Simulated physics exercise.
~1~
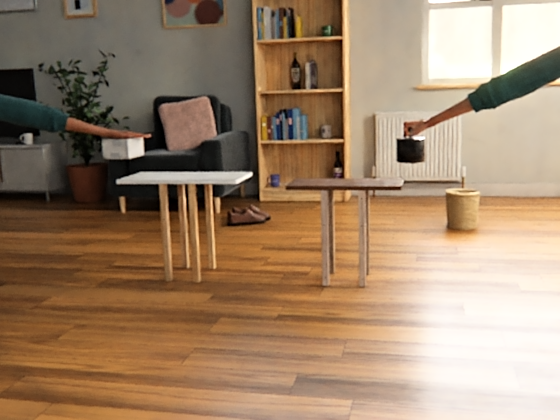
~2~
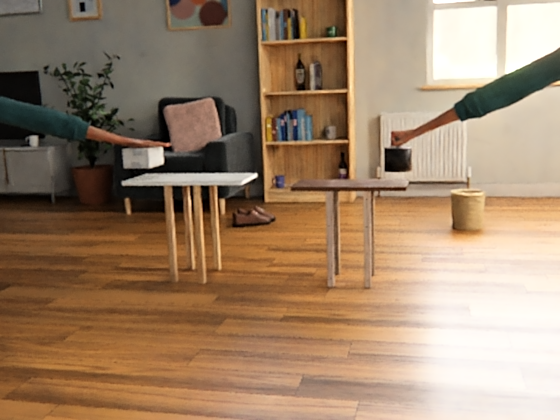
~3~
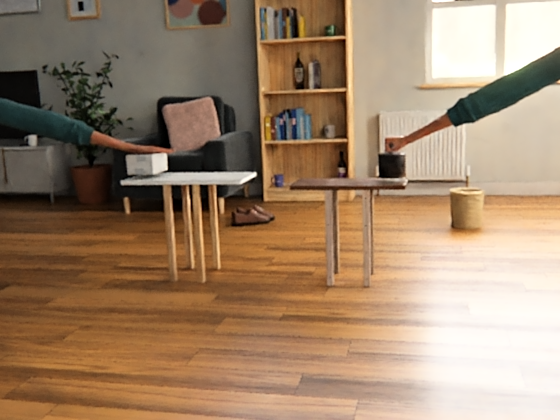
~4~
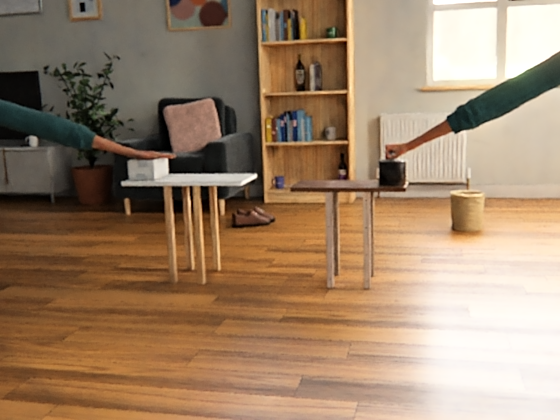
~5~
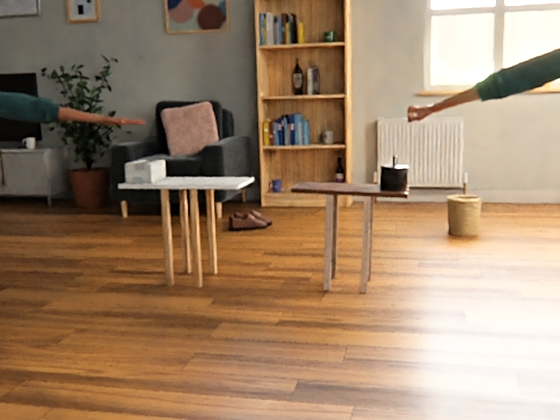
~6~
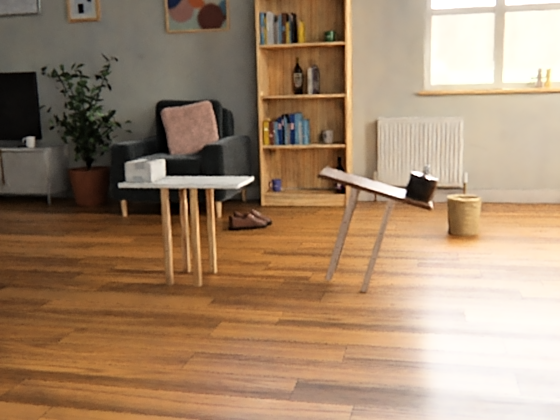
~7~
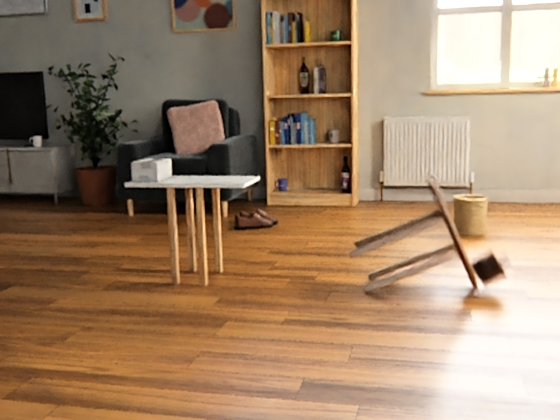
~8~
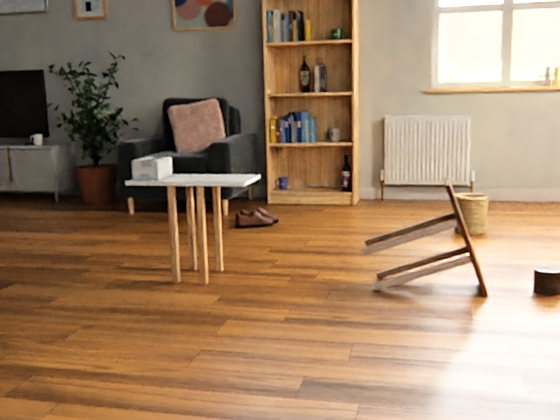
The footage shows two hands lowering a white box onto the left end of a small white table and a dark round object onto the right end of a brown trestle, then letting go; the white table stays steady while the trestle tips over to the right, and the dark object tumbles onto the floor.
